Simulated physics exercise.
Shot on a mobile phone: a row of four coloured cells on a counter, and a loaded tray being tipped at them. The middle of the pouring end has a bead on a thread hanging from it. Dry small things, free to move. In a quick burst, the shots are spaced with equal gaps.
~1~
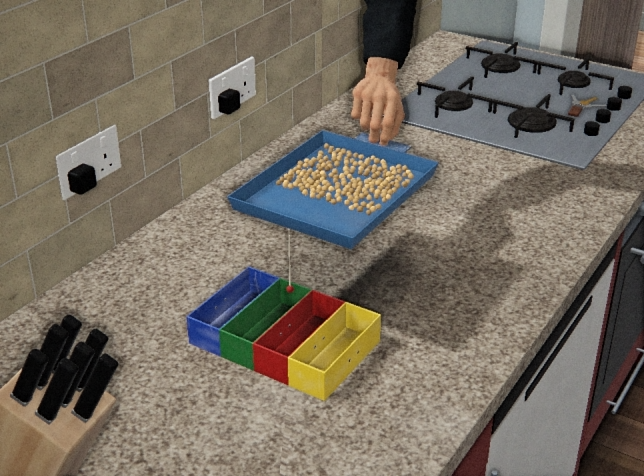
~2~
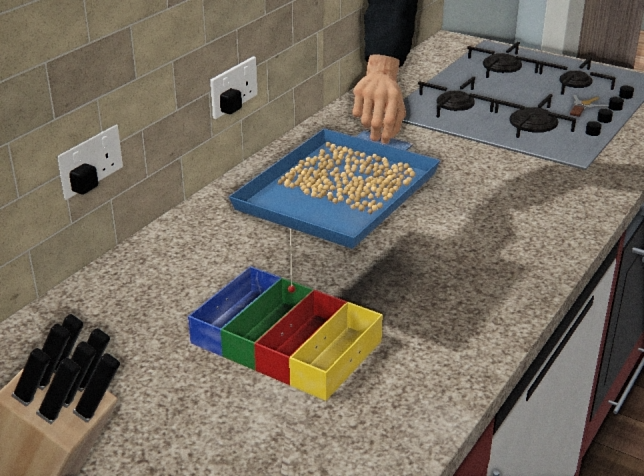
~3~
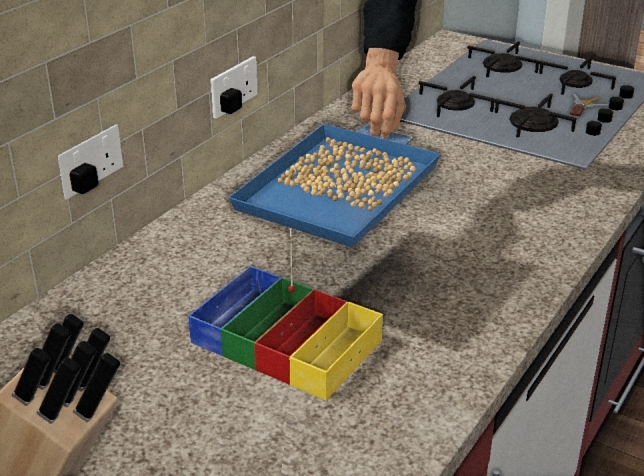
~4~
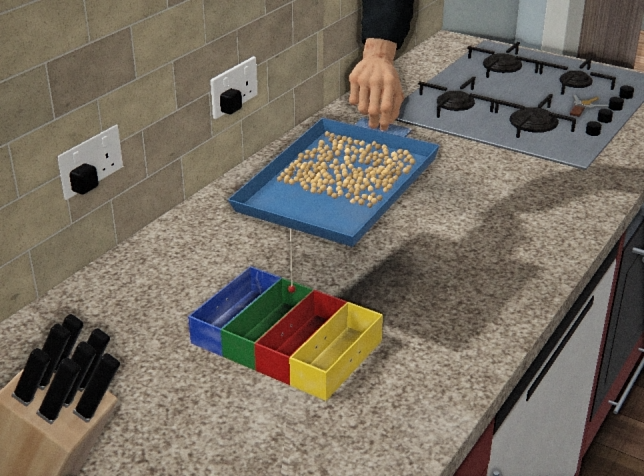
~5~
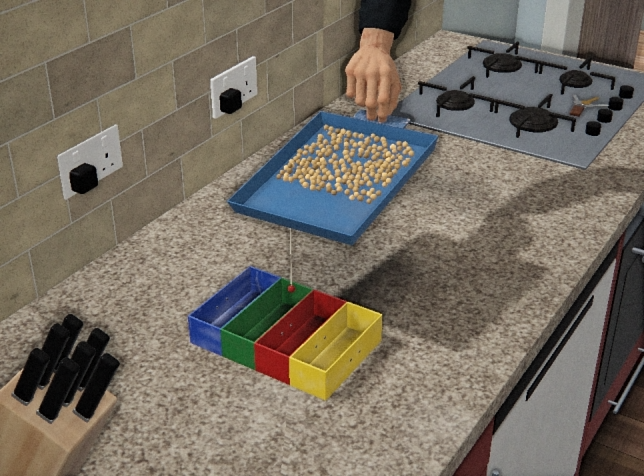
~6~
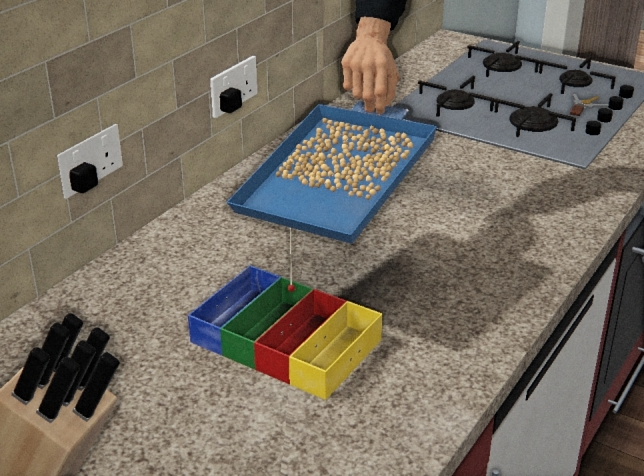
Blue tray of dried chickpeas being tilted slightly by a hand at its far end, above blue, green, red and yellow compartments.
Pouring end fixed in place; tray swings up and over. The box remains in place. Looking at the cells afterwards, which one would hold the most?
The blue cell would hold the most.
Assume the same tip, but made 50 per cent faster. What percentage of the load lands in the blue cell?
I'd expect near 60 per cent.
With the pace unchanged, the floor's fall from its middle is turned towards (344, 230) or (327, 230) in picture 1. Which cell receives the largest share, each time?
The yellow cell, then the cell in yellow.
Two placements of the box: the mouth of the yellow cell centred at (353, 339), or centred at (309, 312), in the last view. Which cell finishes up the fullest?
The first placing favours the blue cell, while the second favours the cell in green.
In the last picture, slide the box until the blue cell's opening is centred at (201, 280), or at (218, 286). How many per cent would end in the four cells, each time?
Near 100 and 100 percent respectively.
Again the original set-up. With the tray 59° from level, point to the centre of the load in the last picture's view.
Near (269, 203).
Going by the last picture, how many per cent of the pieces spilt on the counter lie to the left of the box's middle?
It works out to some 100 per cent.
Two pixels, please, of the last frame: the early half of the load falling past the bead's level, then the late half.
Initially about (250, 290); subsequently about (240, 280).
Just after the last frame, tray tipped steeply; almost all on the tray; just a few in the blue cell; just a few falling or outside the box.
A moment on, tray tipped right over; the larger part on the tray; about a tenth in the blue cell; just a few in the green cell; about a tenth falling or outside the box.
Further on, tray tipped past a quarter turn; roughly half in the blue cell; roughly a quarter in the green cell; just a few in the yellow cell; just a few in the red cell; roughly a quarter falling or outside the box.
When it is over, tray tipped past a quarter turn; roughly half in the blue cell; roughly a quarter in the green cell; just a few in the yellow cell; just a few in the red cell; roughly a quarter outside the box.
